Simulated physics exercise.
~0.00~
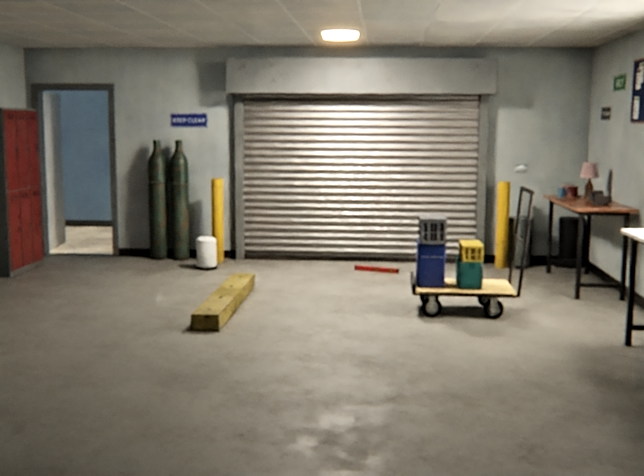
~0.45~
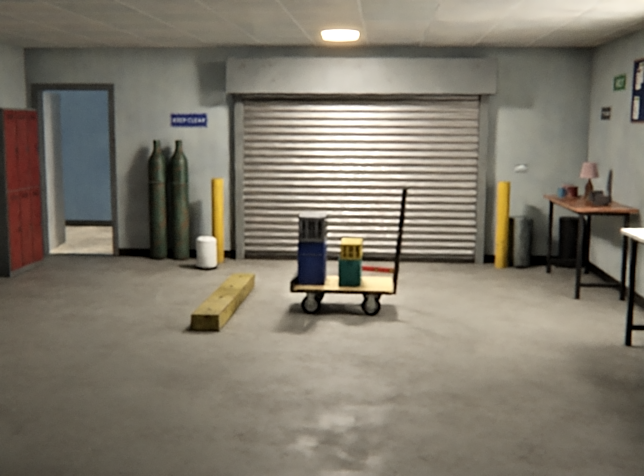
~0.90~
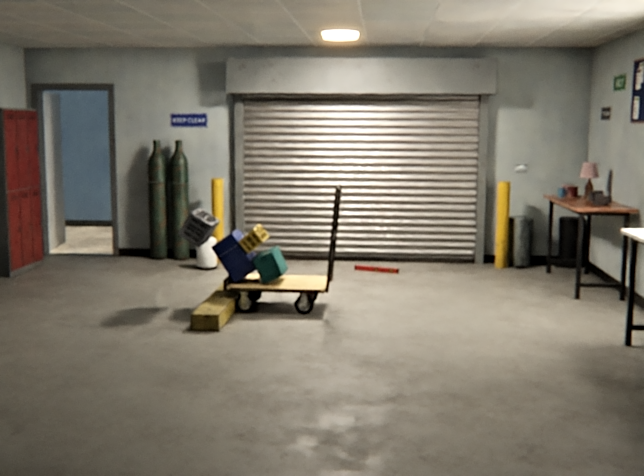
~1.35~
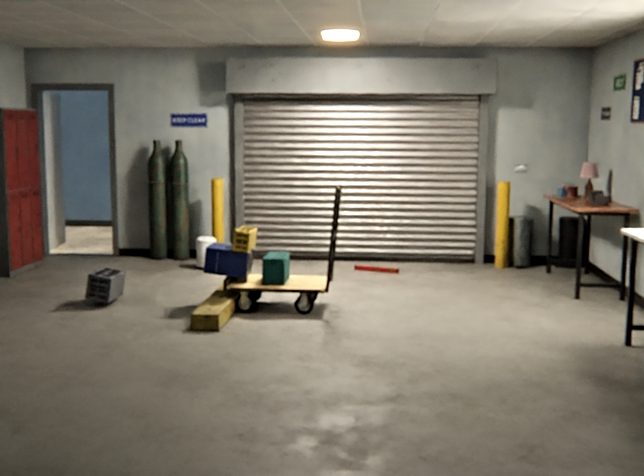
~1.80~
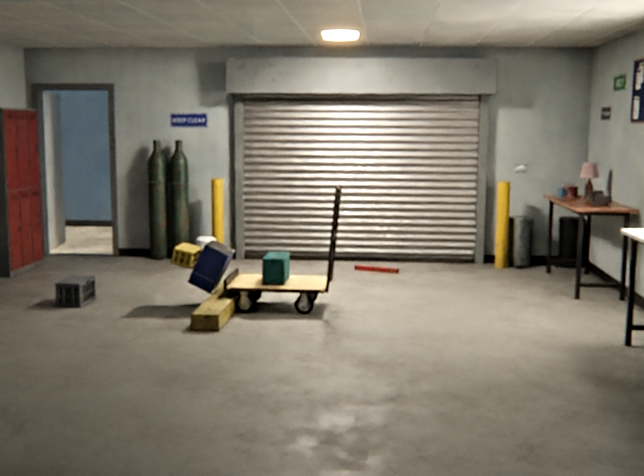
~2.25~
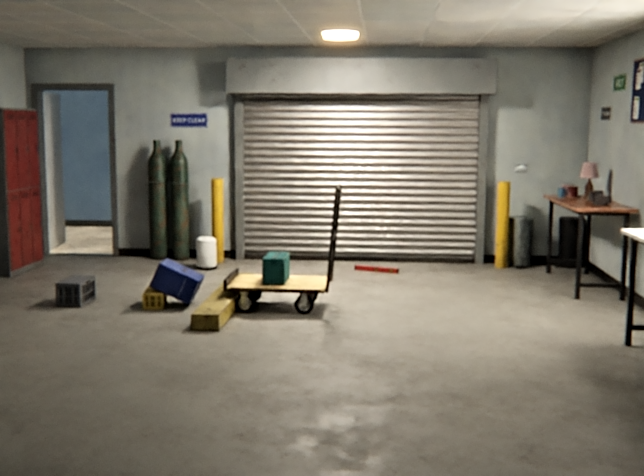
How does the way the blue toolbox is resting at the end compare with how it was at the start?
At the start the blue toolbox stands upright on the trolley, but at the end it is on its side, off the deck and to the left of the kerb.
